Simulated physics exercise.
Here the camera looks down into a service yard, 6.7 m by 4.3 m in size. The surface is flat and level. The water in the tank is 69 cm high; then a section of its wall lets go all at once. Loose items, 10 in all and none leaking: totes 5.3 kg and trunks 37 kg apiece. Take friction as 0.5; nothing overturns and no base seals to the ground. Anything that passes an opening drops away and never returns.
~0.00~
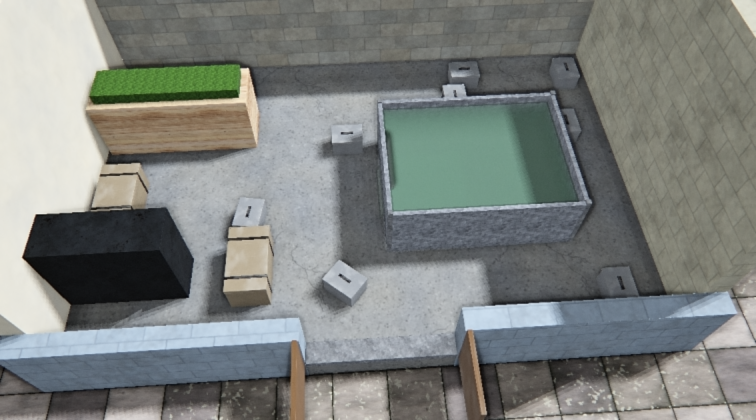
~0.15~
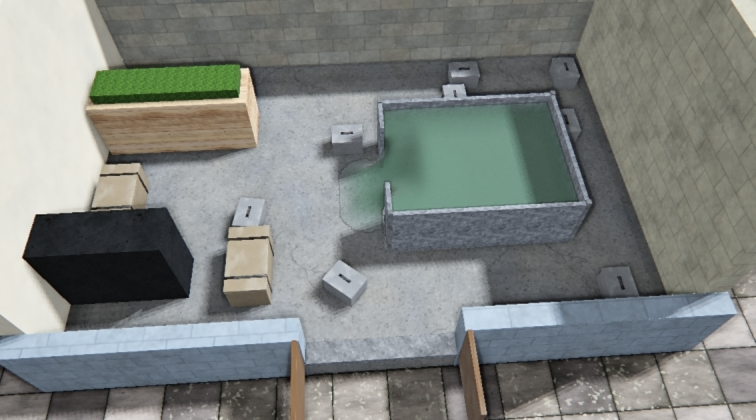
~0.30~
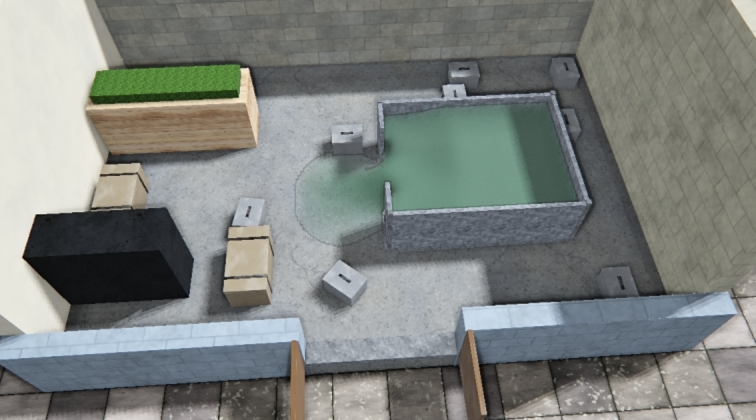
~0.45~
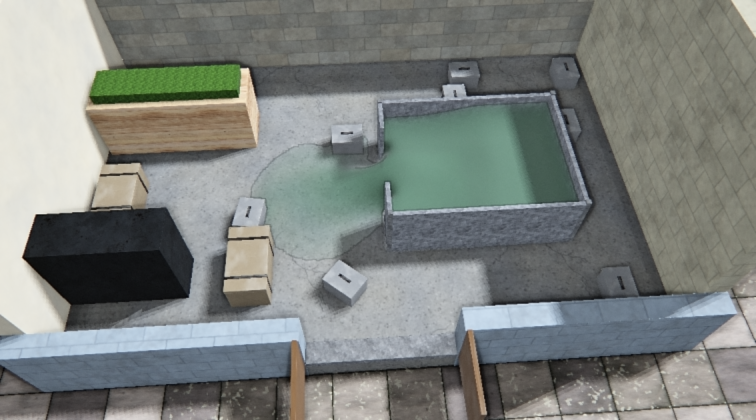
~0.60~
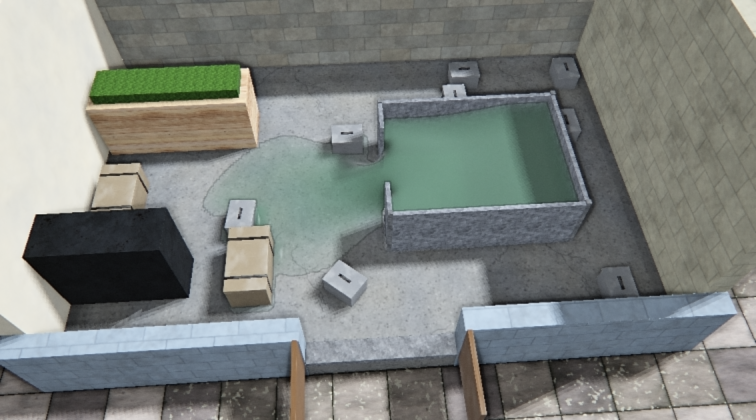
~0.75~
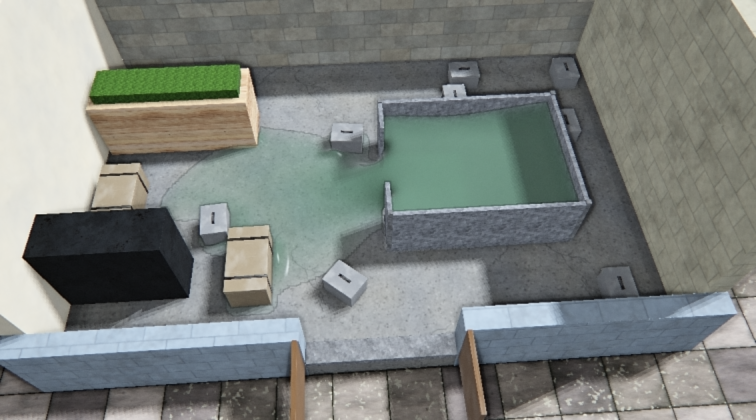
Greenish water pours through a gap that opens in the left side of a stone tank and spreads leftward across the yard floor, flowing around blocks and a crate, then pushes one small grey block a short way left.
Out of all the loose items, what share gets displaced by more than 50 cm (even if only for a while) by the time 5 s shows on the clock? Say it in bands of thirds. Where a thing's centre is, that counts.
I would put it under a third.
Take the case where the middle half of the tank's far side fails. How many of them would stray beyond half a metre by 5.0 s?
The answer would then be 5.
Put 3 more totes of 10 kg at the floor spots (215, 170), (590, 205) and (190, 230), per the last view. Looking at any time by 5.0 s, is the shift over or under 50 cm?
Order as listed: Beyond half a metre / inside half a metre / beyond half a metre.
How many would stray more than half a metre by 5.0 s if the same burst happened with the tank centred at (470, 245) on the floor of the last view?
Count: 5.
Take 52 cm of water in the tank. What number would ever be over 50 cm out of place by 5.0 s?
Under that setup the answer is 3.
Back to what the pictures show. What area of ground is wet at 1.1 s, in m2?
That flooded area is roughly 10.0 m2.
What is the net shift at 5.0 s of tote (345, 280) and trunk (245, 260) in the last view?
Shifts in order: 20 cm; 150 cm.
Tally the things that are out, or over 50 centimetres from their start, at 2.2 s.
It comes to 2.
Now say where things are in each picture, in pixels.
In the first frame, a tote at (249, 212), on the bottom; a tote at (347, 133), on the bottom; 3.2 m2 under water; 0 of 10 have shifted.
In the second frame, a tote at (249, 212), on the bottom; a tote at (347, 133), on the bottom; 3.7 m2 under water; 0 of 10 have shifted.
In the third frame, a tote at (249, 212), on the bottom; a tote at (347, 133) rests on the ground; water covers 4.5 m2; 0 of 10 have shifted.
In the fourth frame, a tote at (249, 212), on the bottom; a tote at (347, 133), on the bottom; water covers 5.3 m2; 0 of 10 have shifted.
In the fifth frame, a tote at (240, 214) rests on the ground, 10 cm from its start; a tote at (347, 133), on the bottom; 6.3 m2 under water; 1 of 10 have shifted.
In the sixth frame, a tote at (213, 219) rests on the ground, 41 cm from its start; a tote at (347, 132), on the bottom; 7.3 m2 under water; 1 of 10 have shifted.
After 1.1 s 1 of 10 are over 50 cm from their spots; 0 afloat.
After 2.2 s 2 of 10 are over 50 cm from their spots; 2 afloat.
After 3.5 s 3 of 10 are over 50 cm from their spots; 2 afloat.
After 5.0 s 3 of 10 are over 50 cm from their spots, and 3 have been at some point; 3 afloat.
